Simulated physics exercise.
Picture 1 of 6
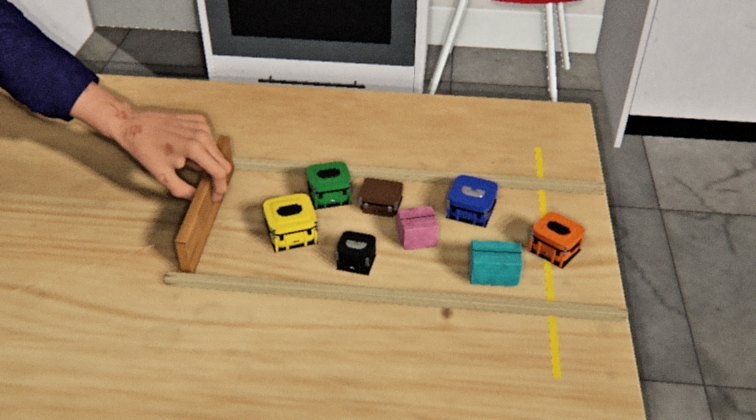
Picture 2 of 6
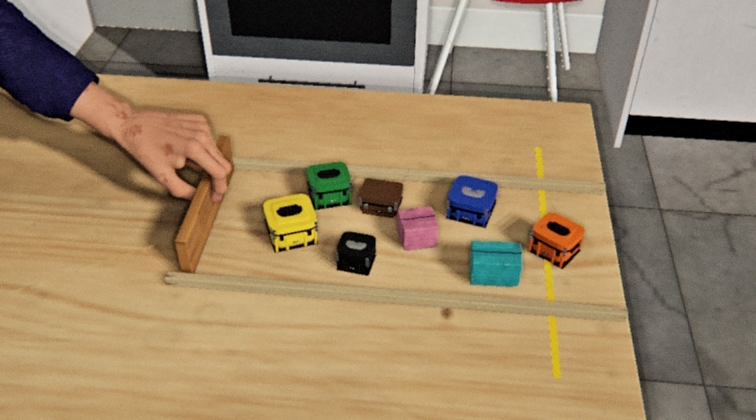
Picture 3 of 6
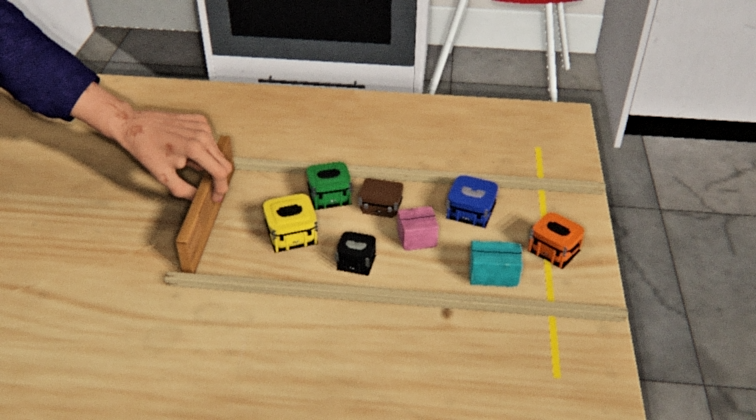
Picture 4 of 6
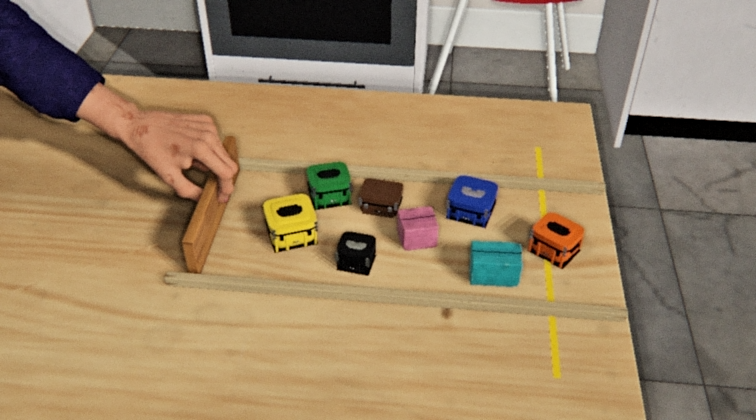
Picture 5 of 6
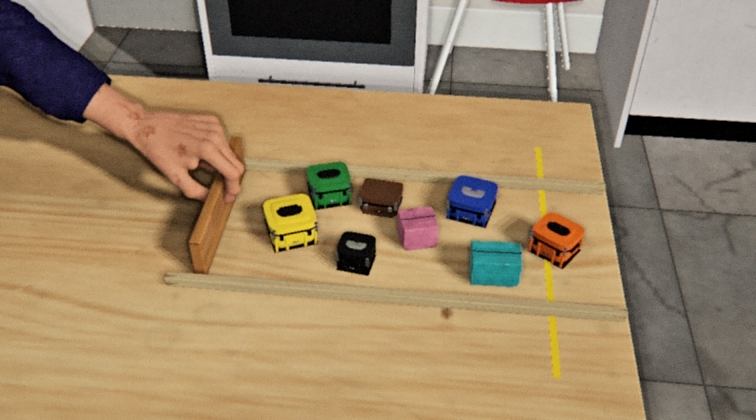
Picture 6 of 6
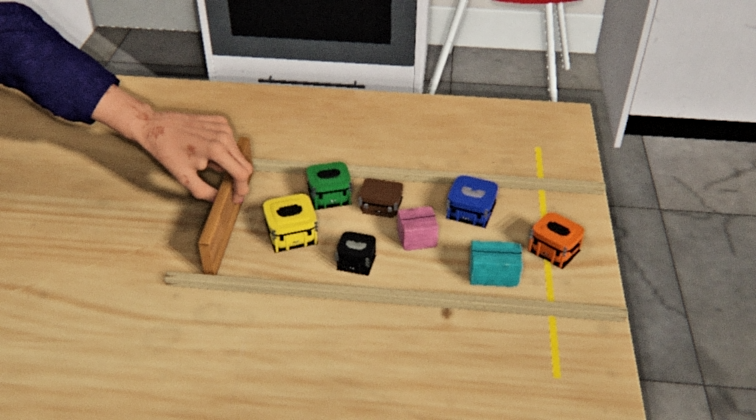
On a wooden table, a hand slides a board slightly right toward colourful little cases.
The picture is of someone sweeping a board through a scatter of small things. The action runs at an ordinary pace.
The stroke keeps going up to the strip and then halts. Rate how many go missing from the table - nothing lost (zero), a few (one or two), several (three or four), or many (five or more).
A few, one or two.
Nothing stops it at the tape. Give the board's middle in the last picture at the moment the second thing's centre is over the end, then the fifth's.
I'd put it close to (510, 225) and later close to (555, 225).
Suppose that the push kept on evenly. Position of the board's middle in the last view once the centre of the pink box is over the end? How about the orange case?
Pink box: (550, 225); orange case: (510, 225).
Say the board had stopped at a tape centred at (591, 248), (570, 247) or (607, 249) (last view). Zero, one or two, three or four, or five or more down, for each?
Counting what would fall each time, I get at least five; at least five; more than four.
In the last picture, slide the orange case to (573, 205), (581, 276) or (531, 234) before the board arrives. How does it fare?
One after another: It is gone, then is gone, then is gone.
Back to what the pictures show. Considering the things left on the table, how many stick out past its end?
The count would be 3.
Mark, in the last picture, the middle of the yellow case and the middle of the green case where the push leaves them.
Around (572, 248) and around (565, 205).
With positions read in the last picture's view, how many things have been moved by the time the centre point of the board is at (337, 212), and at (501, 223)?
The count reaches 4 first and 8 second.
Soon after, none off yet; orange case at rest near (557, 240); turquoise box at rest near (495, 264); blue case at rest near (474, 201).
In the end, the number that fall off is one or two; gone, blue case and orange case.
